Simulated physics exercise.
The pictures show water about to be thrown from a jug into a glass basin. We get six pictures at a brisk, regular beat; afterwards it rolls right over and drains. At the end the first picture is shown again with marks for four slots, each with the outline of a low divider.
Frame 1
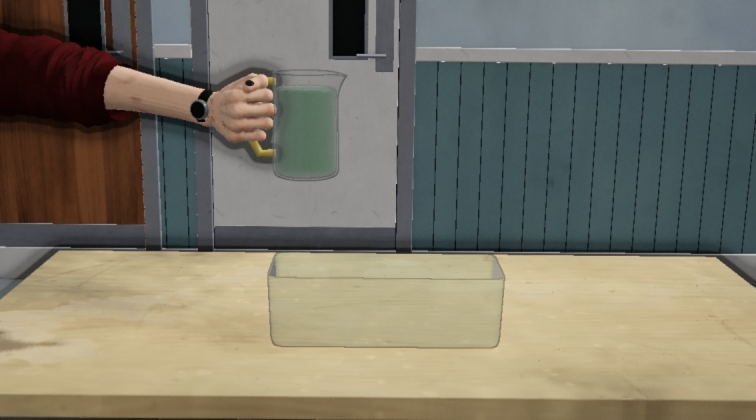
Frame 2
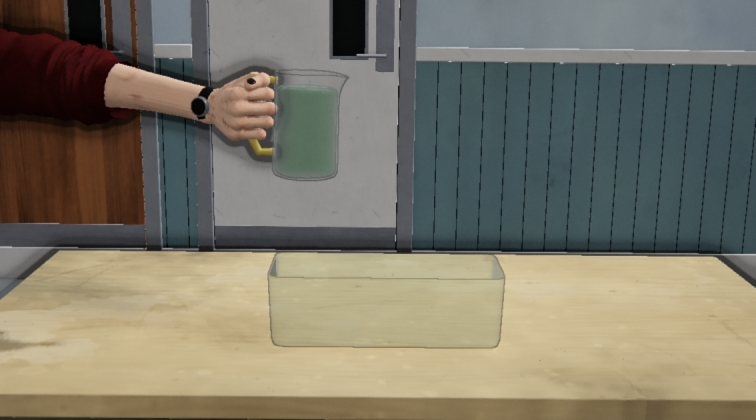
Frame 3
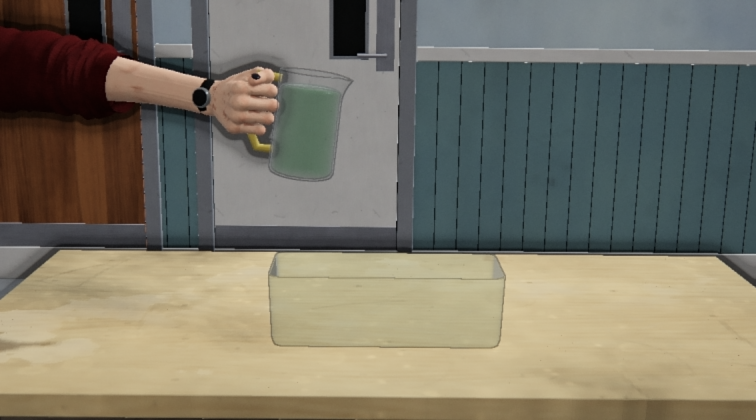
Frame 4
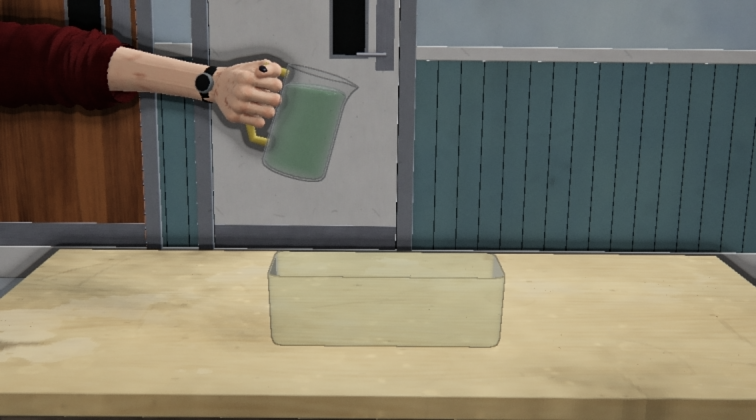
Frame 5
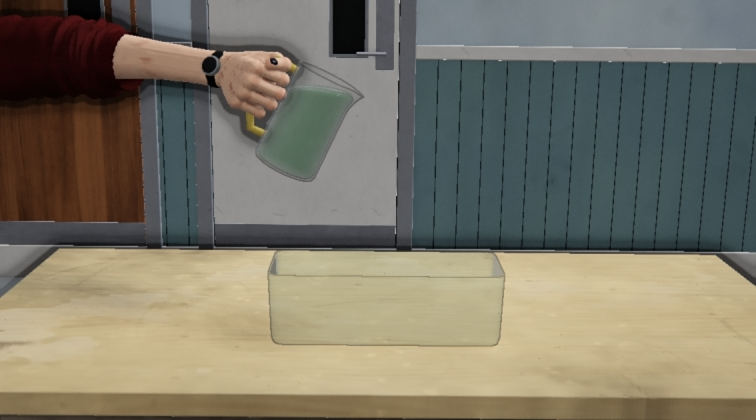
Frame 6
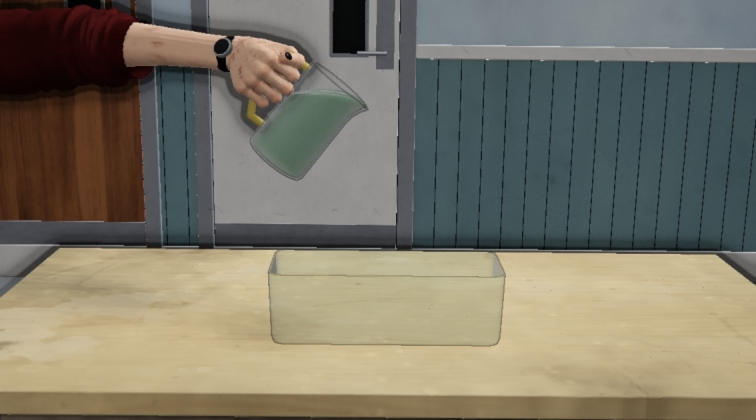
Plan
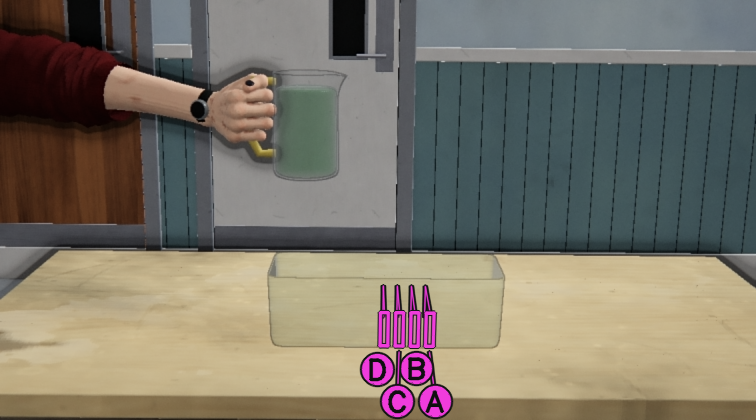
To begin with, a hand with a dark watch and red sleeve holds a clear jug of greenish liquid upright above an empty glass basin on a wooden table. The hand then tilts the jug steadily to the right, its lip lowering while the liquid stays inside and the basin remains still.
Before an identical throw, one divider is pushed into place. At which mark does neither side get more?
Position A does it best.
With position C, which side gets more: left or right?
More ends on the right.
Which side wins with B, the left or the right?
The right side.
In magenta, A at (429, 351); B at (414, 351); C at (399, 351); D at (383, 351).
With A, about 47 % ends left of the wall and 51 % right of it.
With B, about 13 % ends left of the wall and 84 % right of it; 3 % is lost outside.
With C, about 6 % ends left of the wall and 90 % right of it; 4 % is lost outside.
With D, about 4 % ends left of the wall and 91 % right of it; 4 % is lost outside.
